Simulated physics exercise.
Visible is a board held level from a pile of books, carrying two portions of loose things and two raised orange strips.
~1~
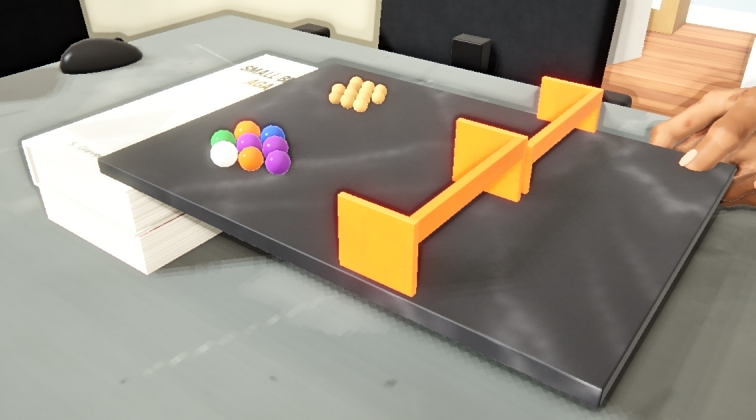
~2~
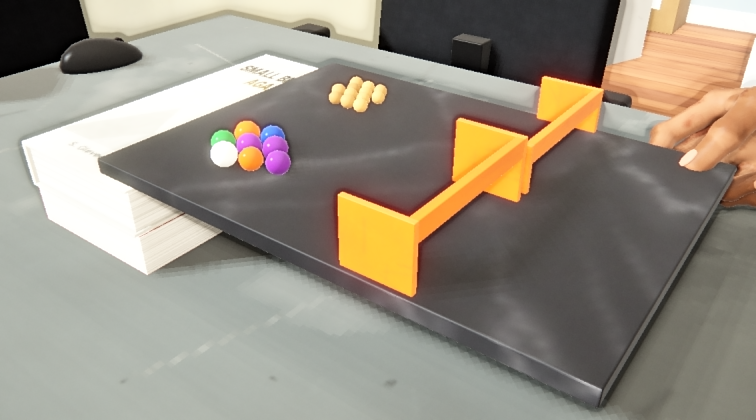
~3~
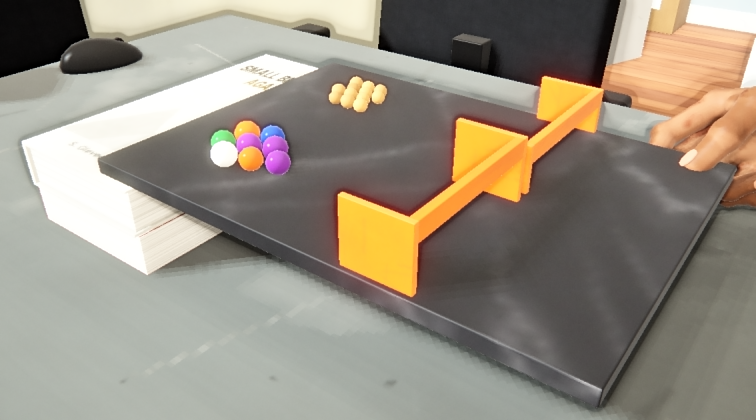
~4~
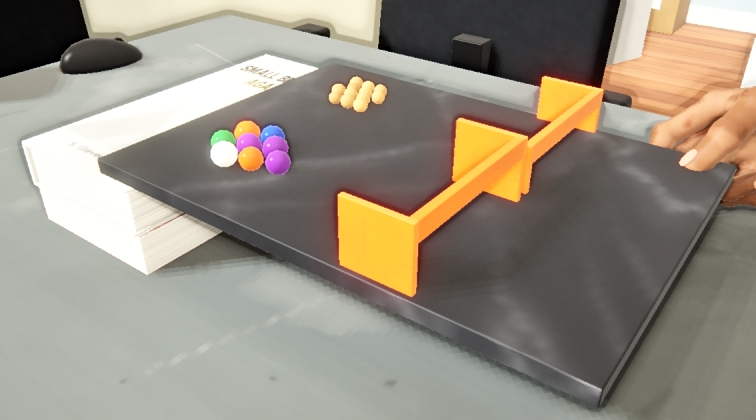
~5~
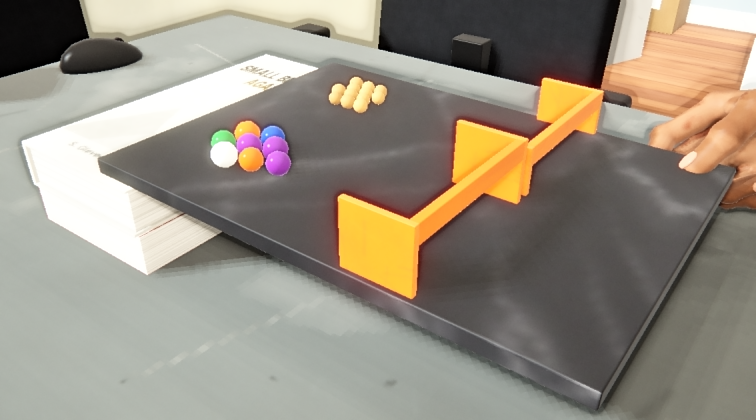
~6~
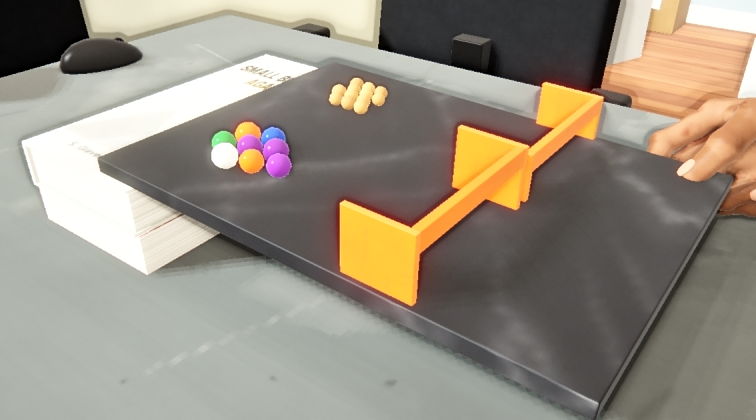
Hand holding a dark board level against a stack of paper, then lowering it slightly, colored balls and beads staying still.
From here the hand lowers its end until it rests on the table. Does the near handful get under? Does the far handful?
One by one: Looks like the near handful has enough room. Looks like the far handful has enough room.
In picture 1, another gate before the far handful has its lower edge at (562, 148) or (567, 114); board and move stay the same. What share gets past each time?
Roughly 0 percent first and 100 percent second.
Then, 0.37 s past the last view, board sloping at 10°; near handful on its way down; far handful on its way down.
Then, 0.69 s past the last view, board resting at 13°; near handful a small part past its gate; far handful has reached its gate.
Then, 0.97 s past the last view, board resting at 13°; near handful all past its gate; far handful all past its gate.
Finally, board resting at 13°; near handful all past its gate; far handful all past its gate.
